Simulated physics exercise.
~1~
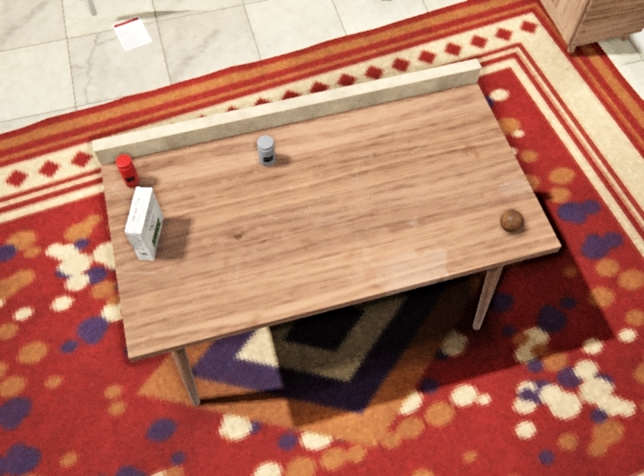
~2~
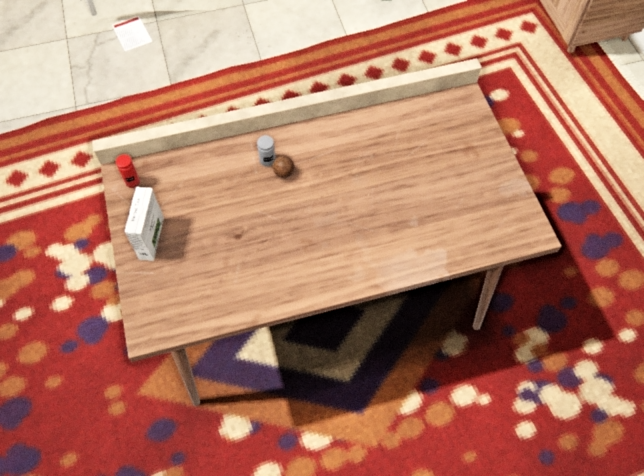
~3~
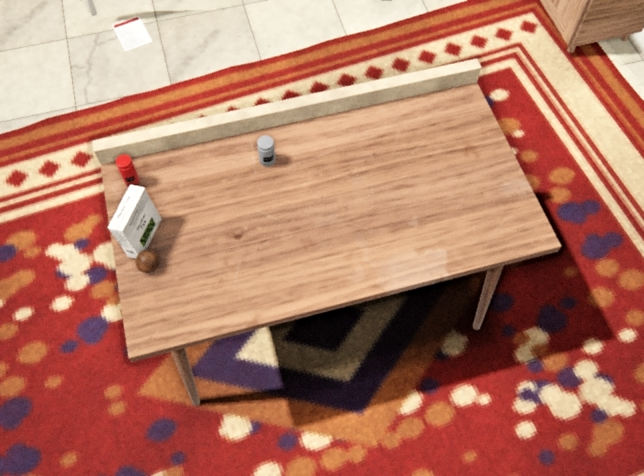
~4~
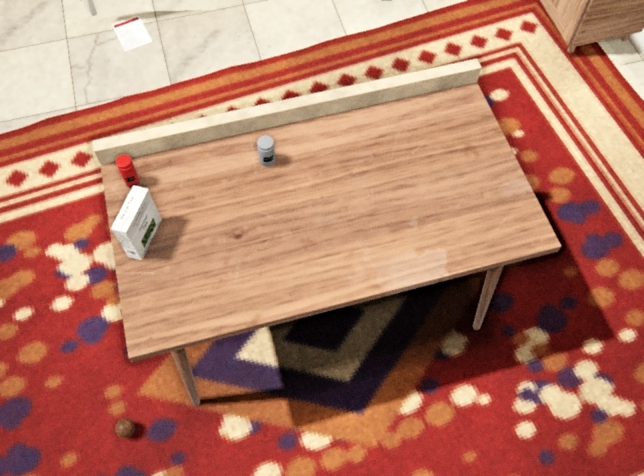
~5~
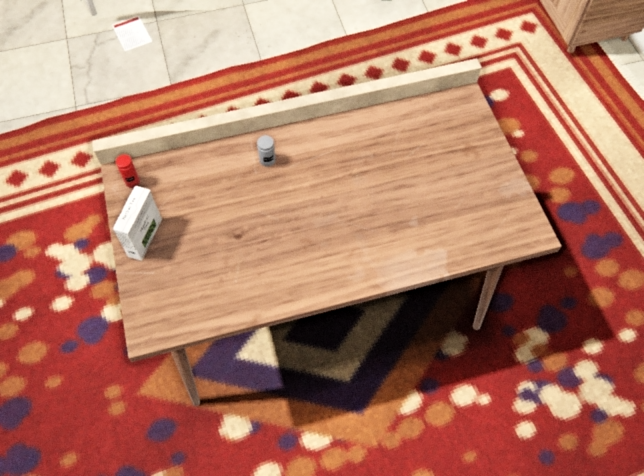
In the video, a brown ball moves left across a wooden table holding a white packet and red and grey shakers, then drops to the patterned carpet and leaves view, while the packet, slightly shifted, and both shakers remain upright on the table.
